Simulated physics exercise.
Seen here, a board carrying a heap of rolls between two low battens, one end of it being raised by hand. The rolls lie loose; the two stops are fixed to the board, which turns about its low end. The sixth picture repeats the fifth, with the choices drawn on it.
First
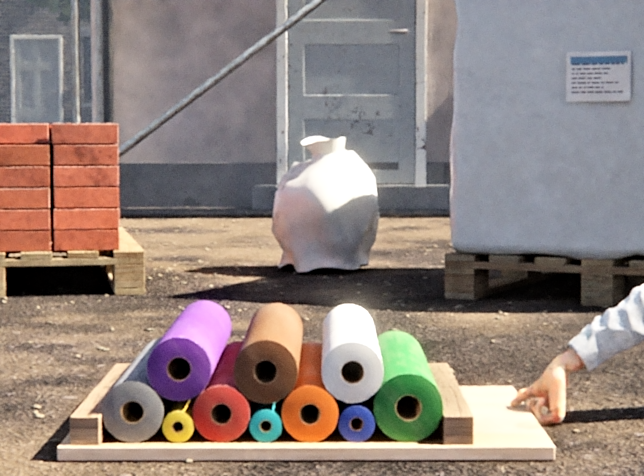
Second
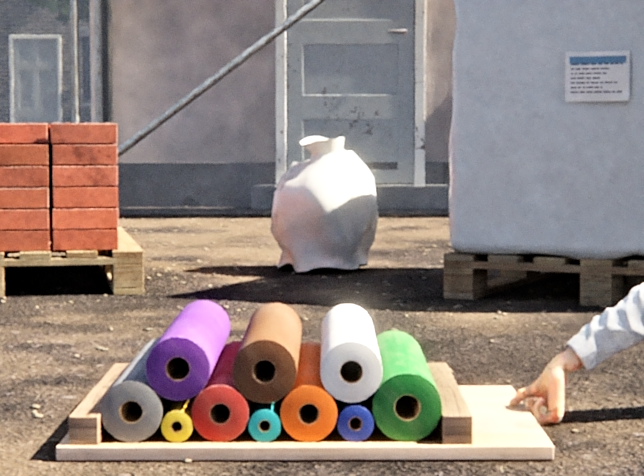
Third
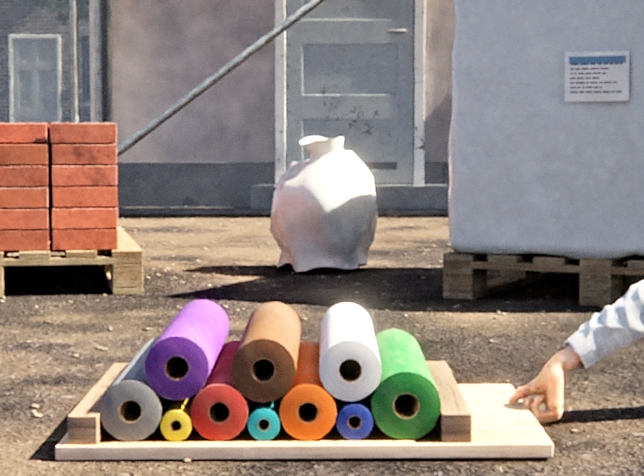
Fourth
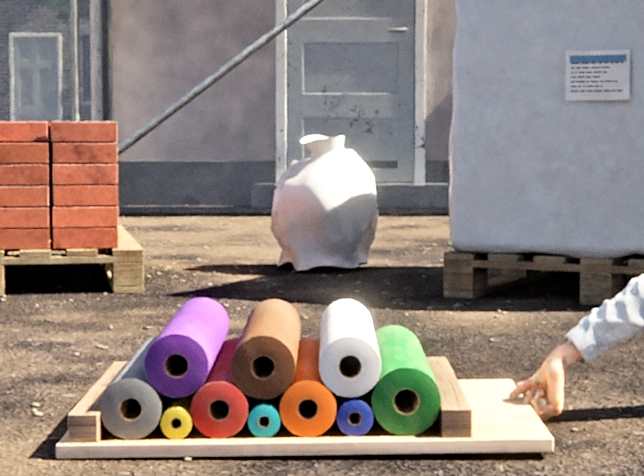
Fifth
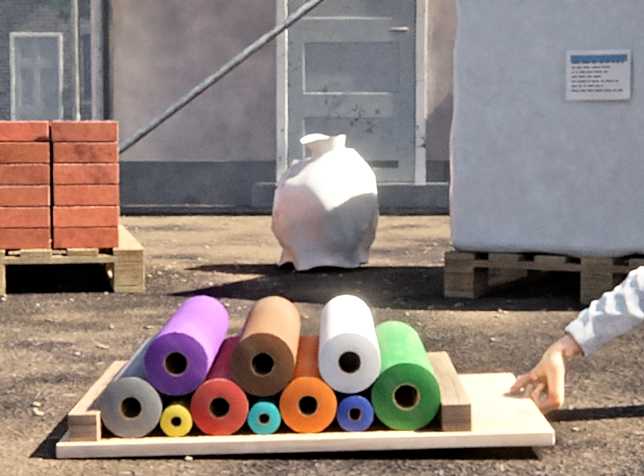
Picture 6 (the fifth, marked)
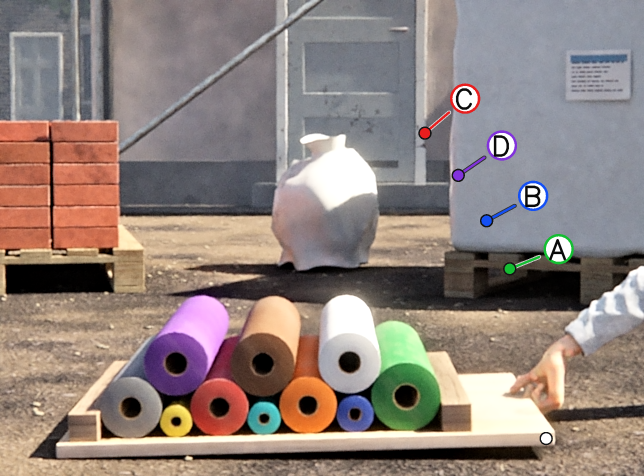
Colourful rolls lying stacked between two battens on a board as a hand raises its right end very slightly.
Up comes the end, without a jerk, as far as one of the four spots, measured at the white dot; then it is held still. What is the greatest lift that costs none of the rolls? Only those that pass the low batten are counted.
The highest mark that will do is C.
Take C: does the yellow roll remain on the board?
The yellow roll: Yes.
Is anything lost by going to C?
At C: No.
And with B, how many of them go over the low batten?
With B, none.
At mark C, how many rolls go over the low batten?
It comes to none.
On the marked copy, A at (510, 269); B at (487, 221); C at (425, 133); D at (458, 176); the white dot at (546, 439).
With C. Early on, board at 21°.
Further on, board at 40°.
At the end, board at 41°, none over the low batten.
As for the rest, A none over the low batten; B none over the low batten; D none over the low batten.
